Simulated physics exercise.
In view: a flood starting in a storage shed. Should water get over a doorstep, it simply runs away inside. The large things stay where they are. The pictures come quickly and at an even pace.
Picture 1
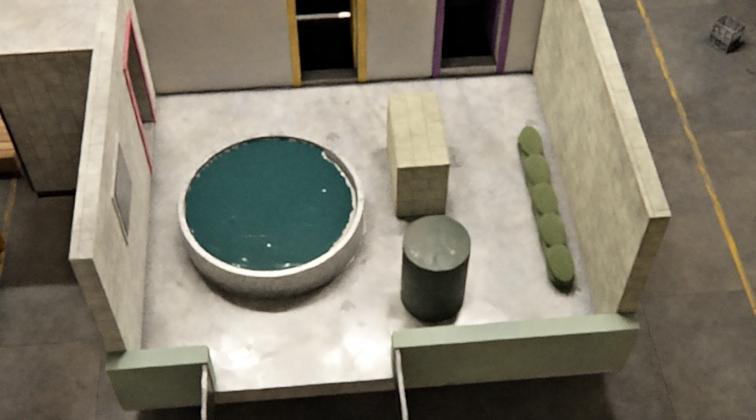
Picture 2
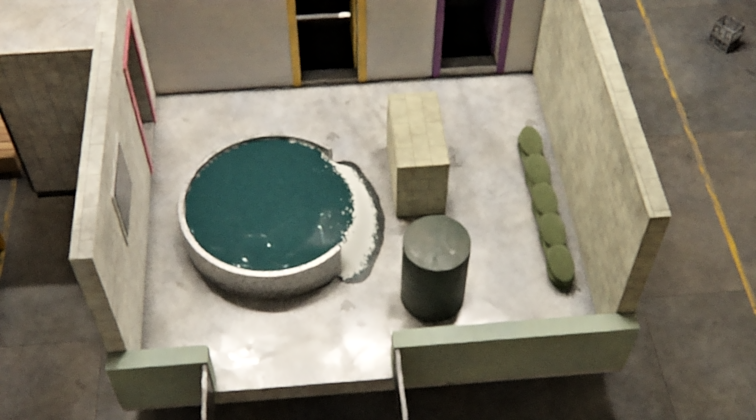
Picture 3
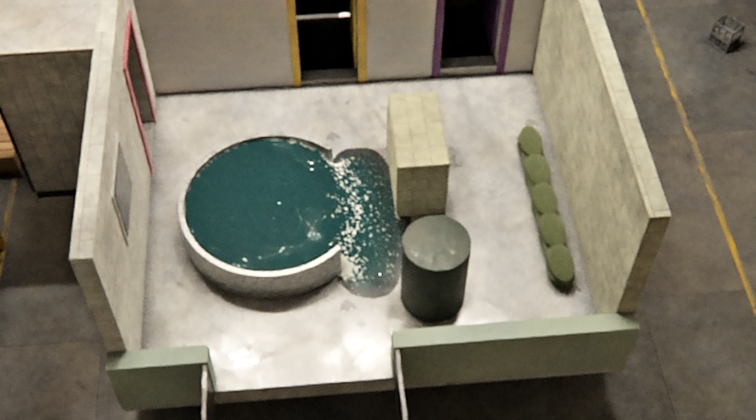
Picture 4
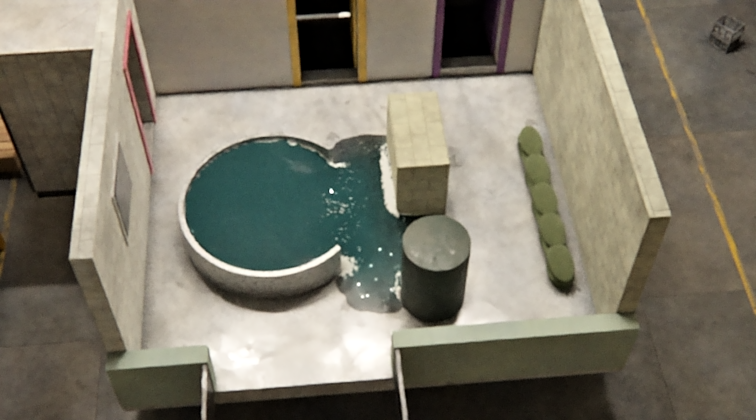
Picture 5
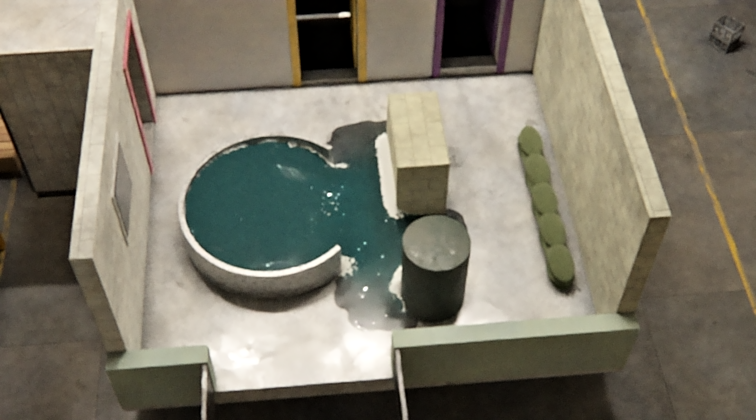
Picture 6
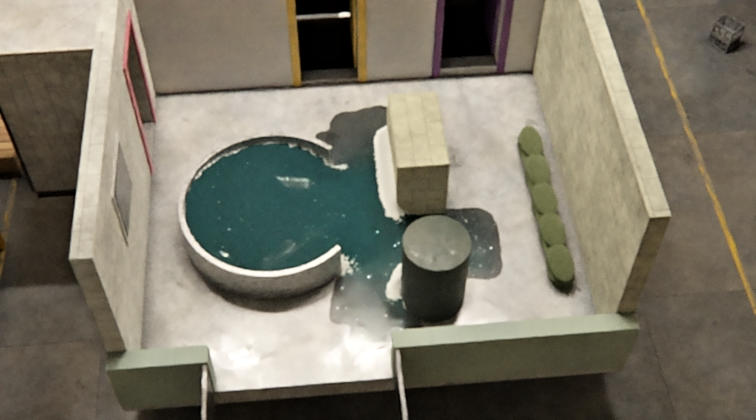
Dark teal water breaks through the right side of a round, pale-walled pool in a roofless walled courtyard, seen from a high, unmoving view. A beige block and a dark green cylinder stand right of the pool, with a green hedge beyond and yellow and purple doorways behind. The water spreads rightward, foaming, meets the block and cylinder, then slips between them, wetting the pale floor.
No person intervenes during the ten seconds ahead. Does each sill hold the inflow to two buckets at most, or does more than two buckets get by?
The purple door keeps it to two at most; the yellow door lets more get by; the pink door lets more get by.
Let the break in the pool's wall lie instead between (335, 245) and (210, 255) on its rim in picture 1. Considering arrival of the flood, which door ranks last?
Answer: The purple-painted one.
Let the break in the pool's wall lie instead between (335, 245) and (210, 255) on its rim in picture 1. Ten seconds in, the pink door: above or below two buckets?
From what I can tell, pink door sits short of it.
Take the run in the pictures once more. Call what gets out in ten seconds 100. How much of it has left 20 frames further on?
By then, close to 40 % of it.
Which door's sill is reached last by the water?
It's the pink door.
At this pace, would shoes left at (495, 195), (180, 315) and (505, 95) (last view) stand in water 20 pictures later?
Lab note, in the order given: Wet through, unwetted, wet through.
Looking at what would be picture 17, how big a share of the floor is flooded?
My estimate is close to 45 per cent.
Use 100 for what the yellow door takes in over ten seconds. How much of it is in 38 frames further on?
It should be near 95 percent of the ten-second total.
A moment on, water covers 30 % of the floor; the purple door not reached, the yellow door wet at the sill, nothing in, the pink door not reached.
Next, water covers 45 % of the floor; the purple door wet at the sill, nothing in, the yellow door over two buckets in, the pink door not reached.
Then, water covers 65 % of the floor; the purple door wet at the sill, nothing in, the yellow door far over two buckets in, the pink door not reached.
Later, water covers 85 % of the floor; the purple door under two buckets in, the yellow door far over two buckets in, the pink door under two buckets in.
In the end, water covers 95 % of the floor; the purple door under two buckets in, the yellow door far over two buckets in, the pink door over two buckets in.
